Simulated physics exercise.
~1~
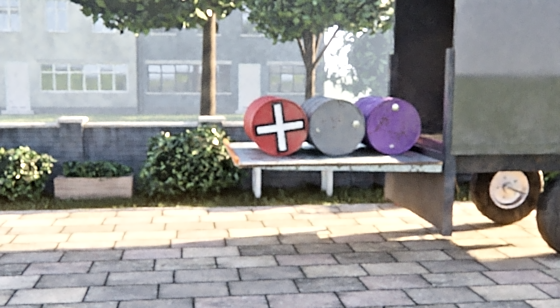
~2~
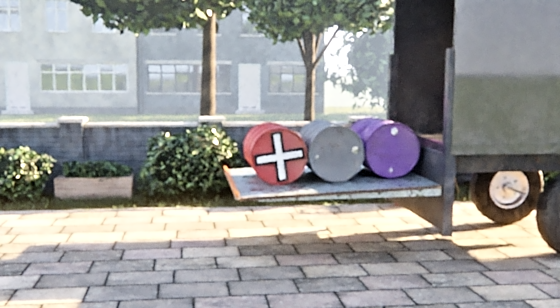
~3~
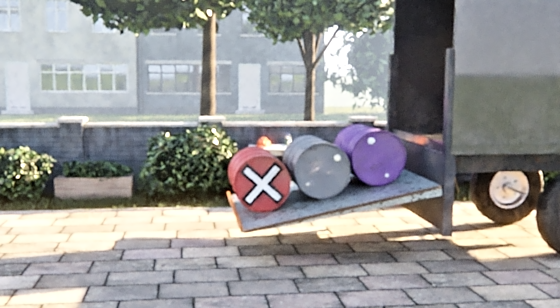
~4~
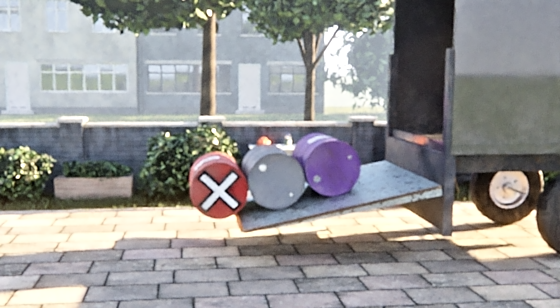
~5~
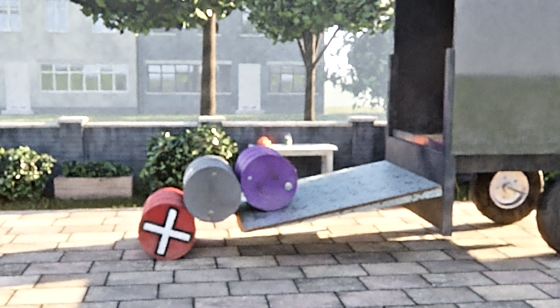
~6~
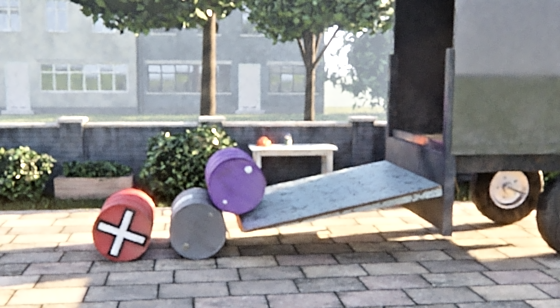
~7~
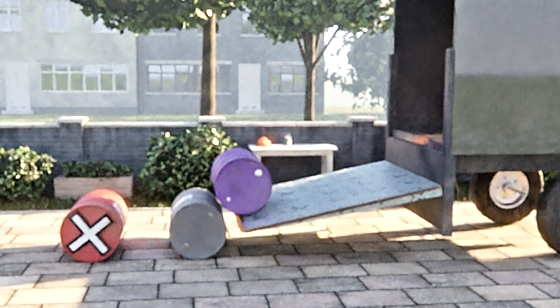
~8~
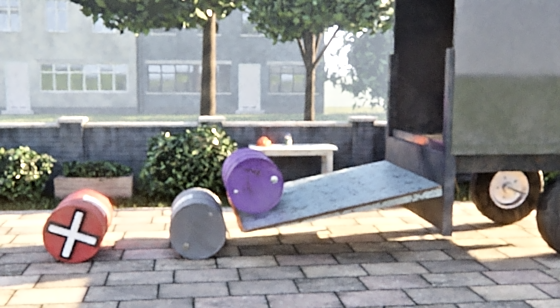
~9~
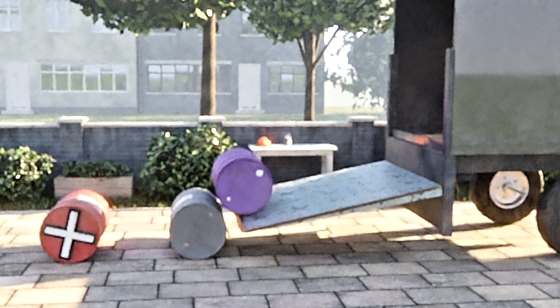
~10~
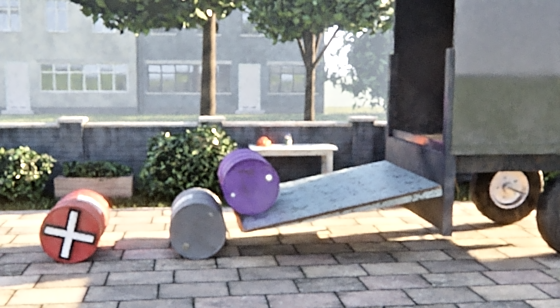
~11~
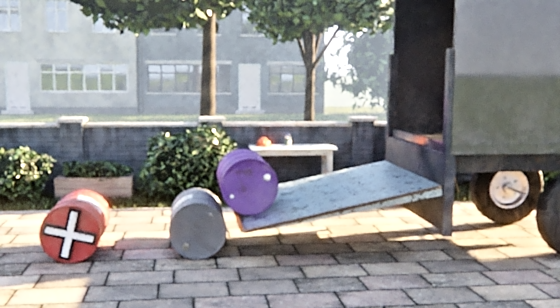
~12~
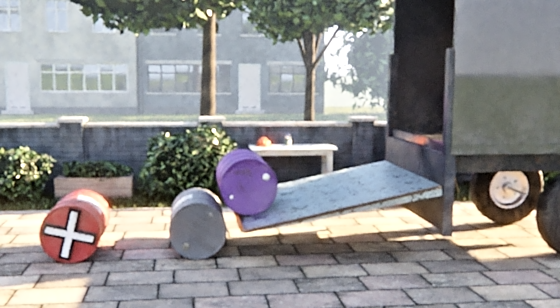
The tail-lift plate behind a truck sank and tilted, and three drums rolled left down it; the red one with the white cross dropped off and rolled a little way along the paving, the grey one followed, and the purple one stayed at the plate's lower edge, resting against the grey.
